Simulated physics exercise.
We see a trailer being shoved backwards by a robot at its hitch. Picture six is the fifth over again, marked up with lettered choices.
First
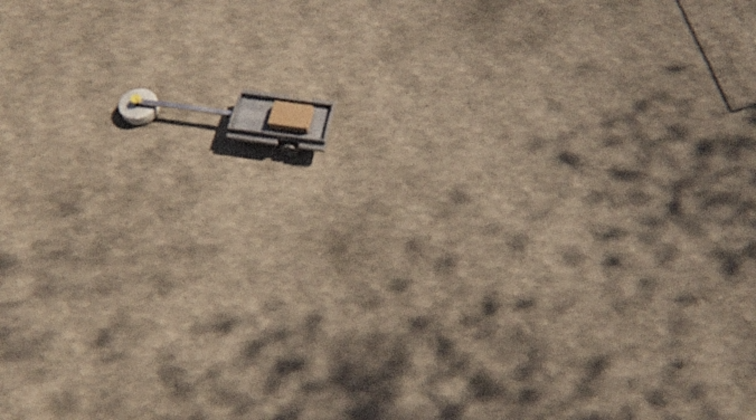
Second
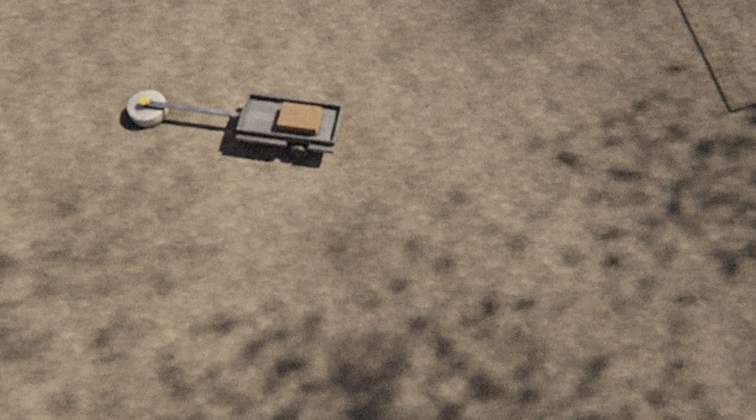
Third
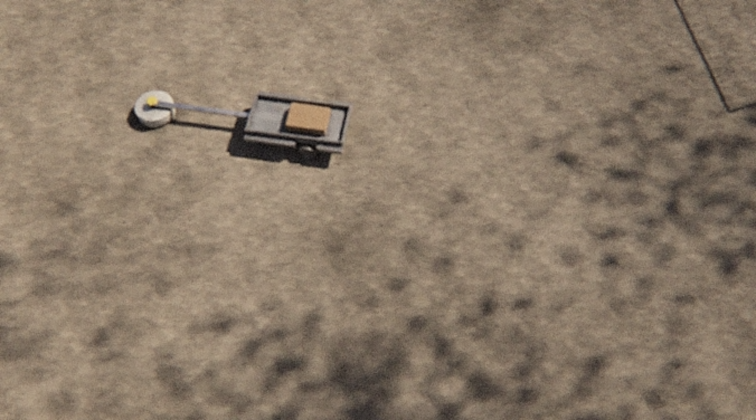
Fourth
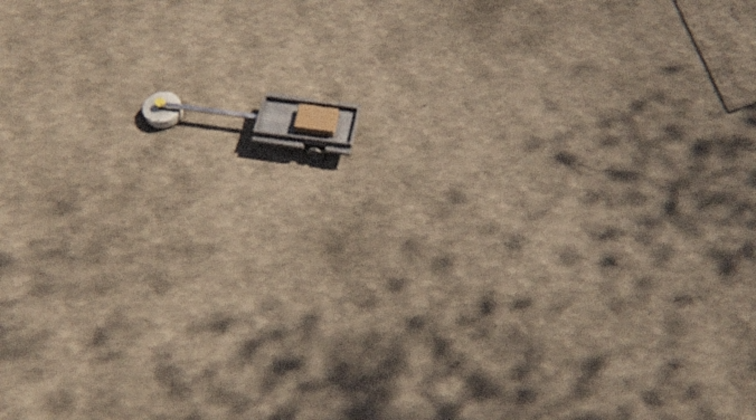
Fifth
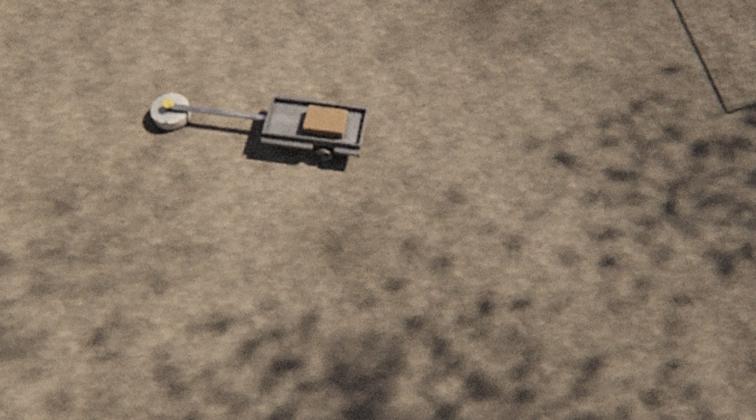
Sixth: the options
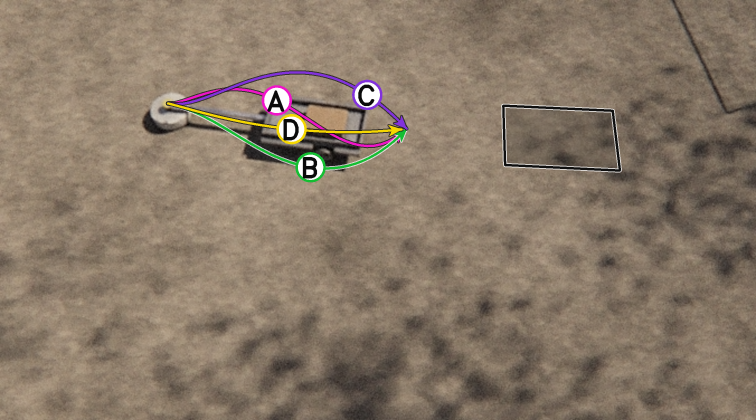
A grey cart carrying a brown block rolls slowly right across mottled ground, pushed by a small round robot at its hitch.
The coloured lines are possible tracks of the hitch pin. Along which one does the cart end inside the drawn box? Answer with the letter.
D.
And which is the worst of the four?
The widest miss is C.
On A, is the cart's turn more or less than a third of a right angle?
Less.
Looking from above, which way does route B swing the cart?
On that route, anticlockwise.
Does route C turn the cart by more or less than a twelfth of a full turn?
It turns more than that.
On the copy, A from (168, 103) via (288, 107) to (405, 130); B from (168, 103) via (282, 159) to (407, 129); C from (168, 103) via (298, 72) to (407, 129); D from (168, 103) via (277, 128) to (402, 129); the bay at (560, 137).
On D. First, robot (248, 129), cart (400, 132).
Then, robot (334, 138), cart (488, 136).
Finally, robot (406, 135), cart (562, 138); the cart stands in the bay.
By contrast, A leaves the cart at (555, 182), out of the bay; B leaves the cart at (548, 91), out of the bay; C leaves the cart at (516, 234), out of the bay.
